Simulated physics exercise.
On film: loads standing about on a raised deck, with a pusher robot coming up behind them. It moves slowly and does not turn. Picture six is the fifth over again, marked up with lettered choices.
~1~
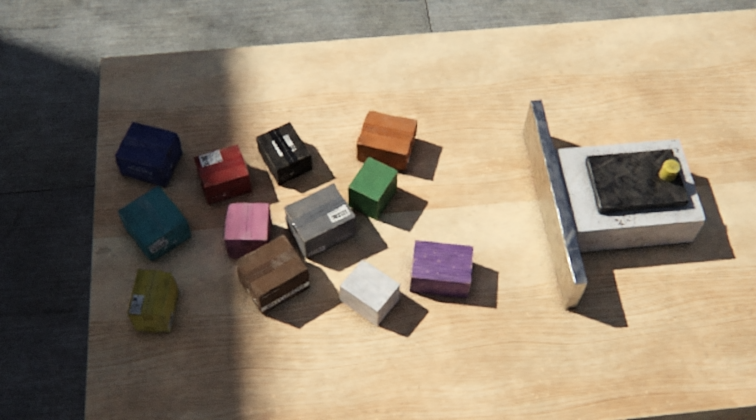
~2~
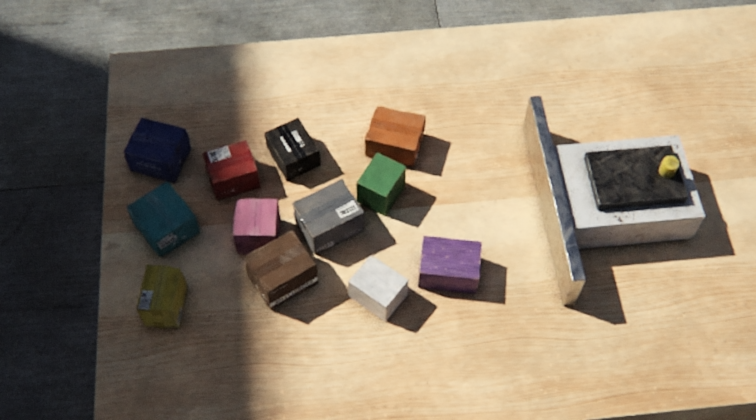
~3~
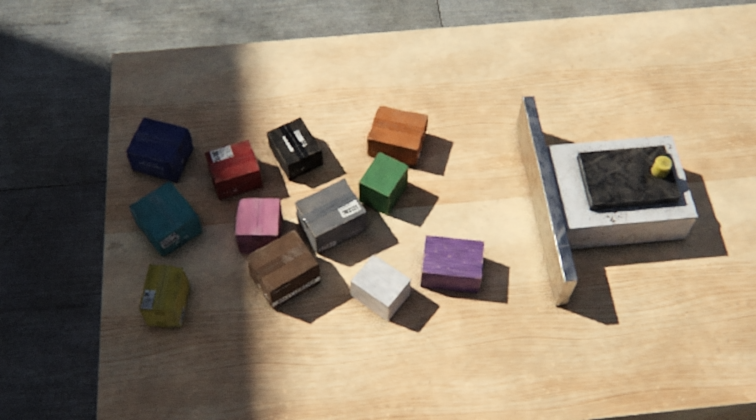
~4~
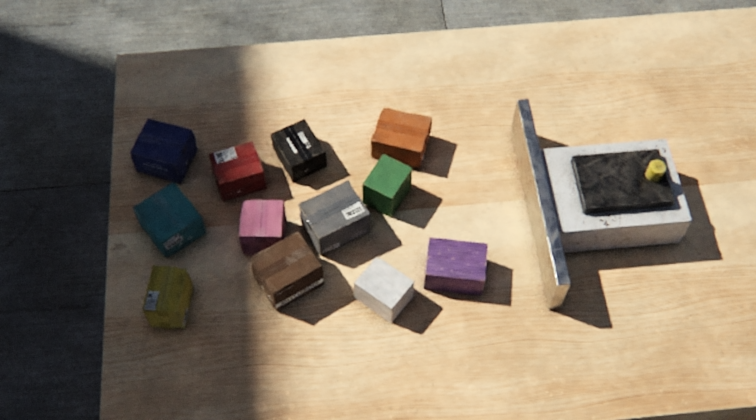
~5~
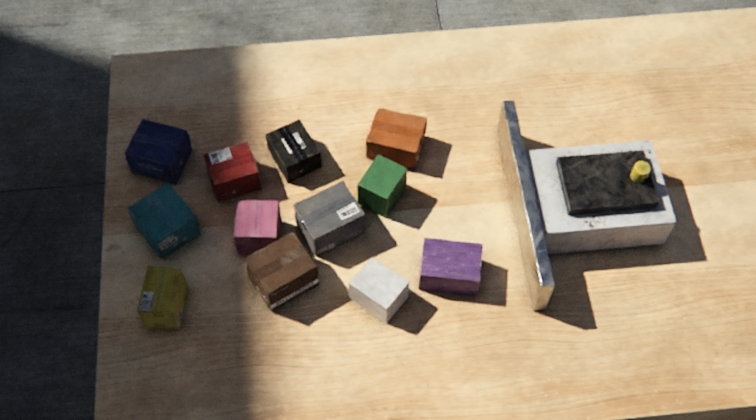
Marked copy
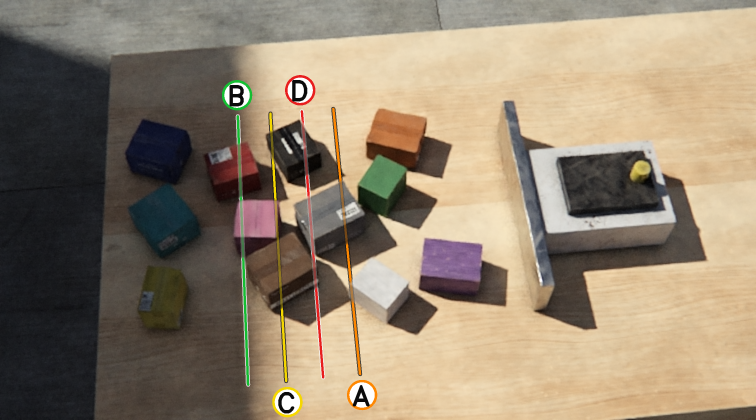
In this clip, small boxes of various colours stand scattered on the left side of a raised wooden deck, while a pale pusher robot with a wide front plate slides slowly left toward them without turning or touching any.
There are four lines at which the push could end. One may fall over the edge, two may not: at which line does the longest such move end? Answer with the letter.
It should halt at B.
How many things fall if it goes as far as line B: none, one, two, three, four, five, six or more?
By then, none.
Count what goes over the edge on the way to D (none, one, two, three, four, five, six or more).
In all, none.
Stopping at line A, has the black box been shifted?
Yes.
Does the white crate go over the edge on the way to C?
By then, no.
On the marked copy, A at (346, 231); B at (243, 240); C at (278, 237); D at (312, 234).
Taking B. A third of the way, robot (498, 190); white crate (337, 292); orange box (380, 139).
Two thirds of the way, robot (397, 199); blue box (153, 151); turquoise parcel (160, 218).
When it is over, robot (318, 205); yellow parcel (110, 318); blue box (122, 143); none fallen.
As for the rest, A is within the limit but short; C is within the limit but short; D is within the limit but short.
